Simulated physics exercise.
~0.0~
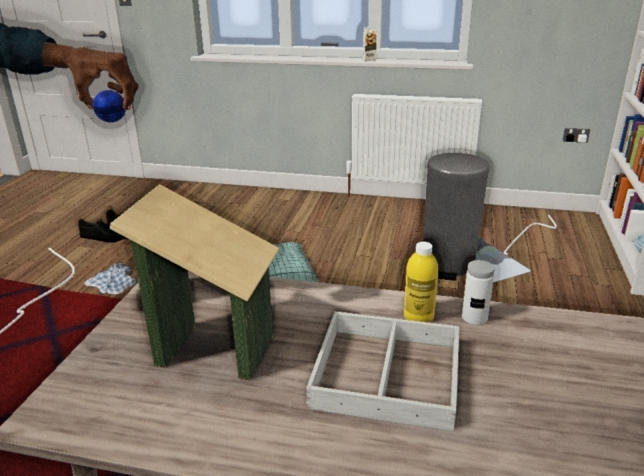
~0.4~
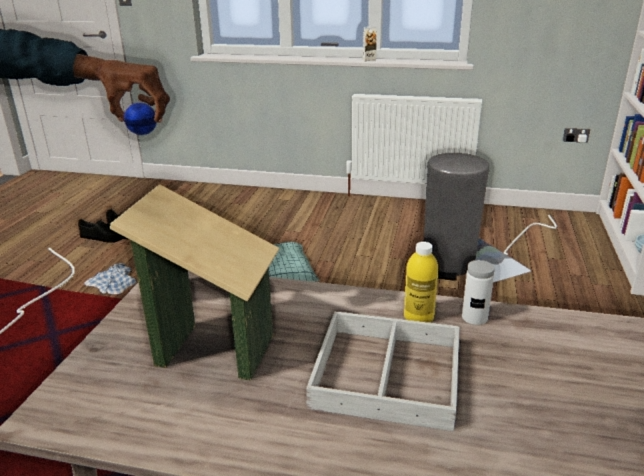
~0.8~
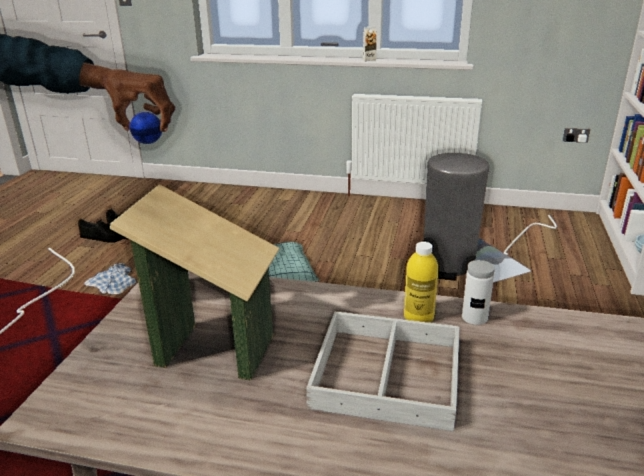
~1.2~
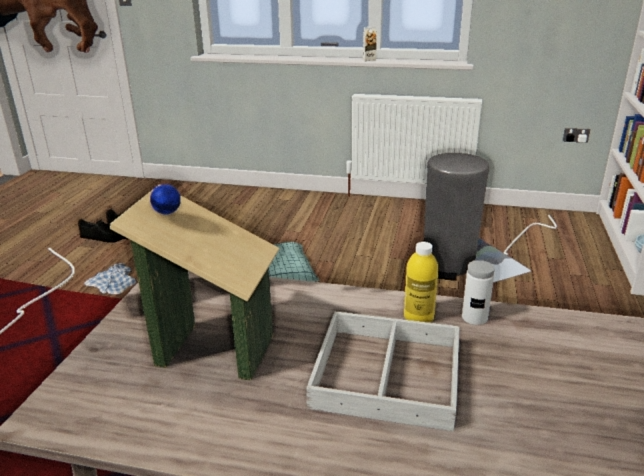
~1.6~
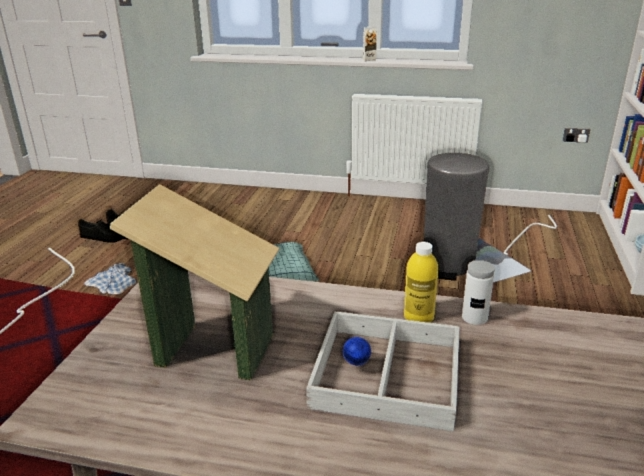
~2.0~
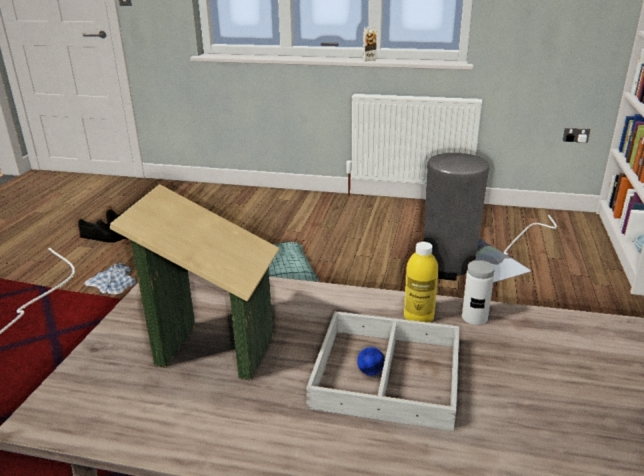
A hand releases a blue ball above a sloping board, and it lands in the tray's nearer bay.
